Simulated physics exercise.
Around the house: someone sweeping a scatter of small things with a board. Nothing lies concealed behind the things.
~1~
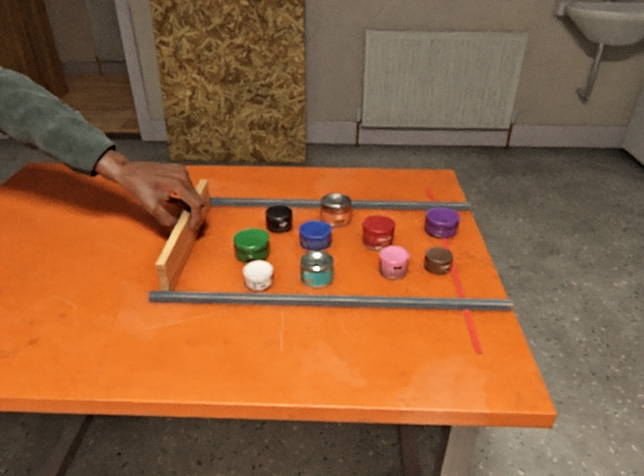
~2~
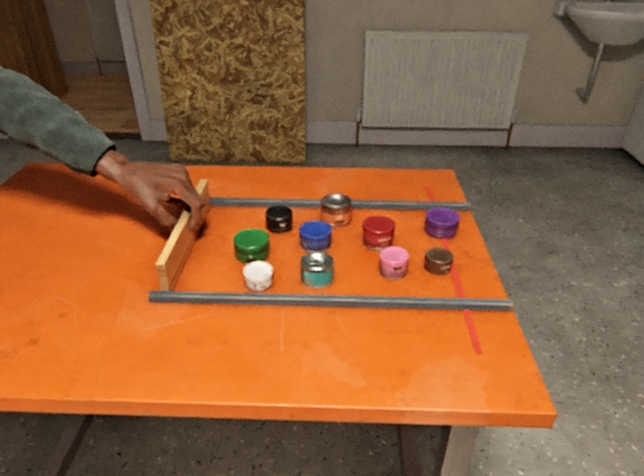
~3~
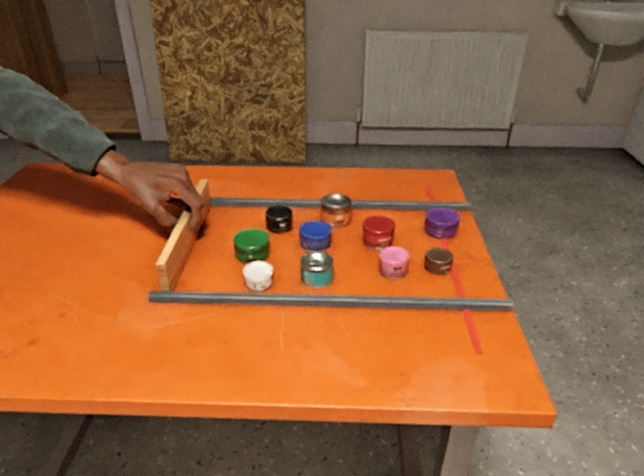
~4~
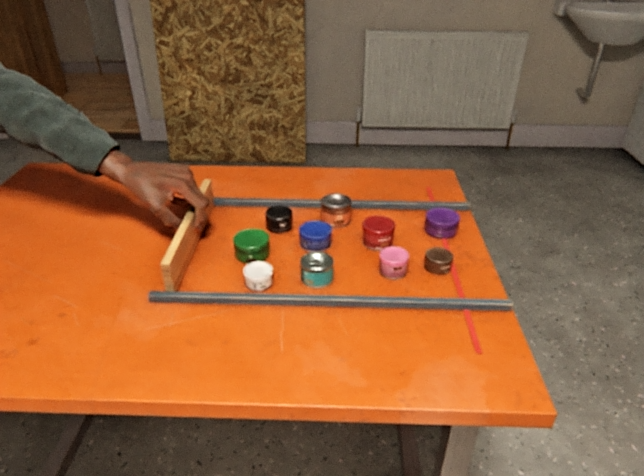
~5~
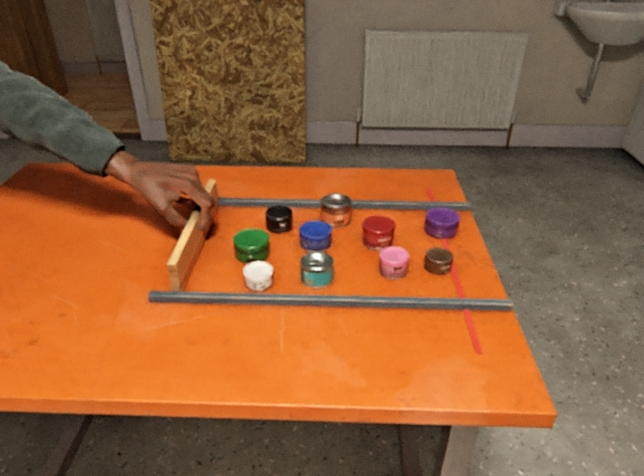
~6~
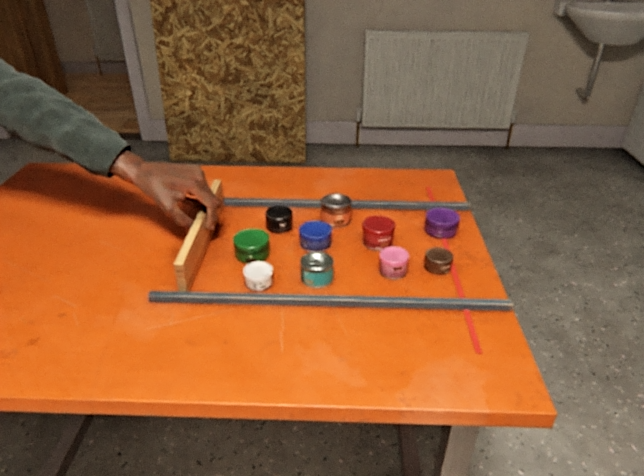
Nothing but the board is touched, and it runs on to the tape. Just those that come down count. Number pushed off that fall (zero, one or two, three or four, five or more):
The edge claims three or four.
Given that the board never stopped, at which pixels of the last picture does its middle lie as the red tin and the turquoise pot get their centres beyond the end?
First one: Around (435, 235). Other one: Around (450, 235).
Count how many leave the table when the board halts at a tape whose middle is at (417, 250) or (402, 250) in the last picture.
1 and 0.
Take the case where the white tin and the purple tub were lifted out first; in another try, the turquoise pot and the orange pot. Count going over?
That gives 2 for the first pair taken away and 3 for the second.
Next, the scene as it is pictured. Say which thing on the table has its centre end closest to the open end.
The answer is the turquoise pot.
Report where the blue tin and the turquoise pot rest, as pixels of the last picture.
First object: (464, 242); second object: (502, 278).
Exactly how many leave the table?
Count of fallen: 4.
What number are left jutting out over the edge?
The tally is 1.
Soon after, none off yet; purple tub at rest near (442, 223); brown tub at rest near (439, 261); pink pot at rest near (394, 263).
By the end, the number that fall off is three or four; fallen, red tin, pink pot, brown tub and purple tub.
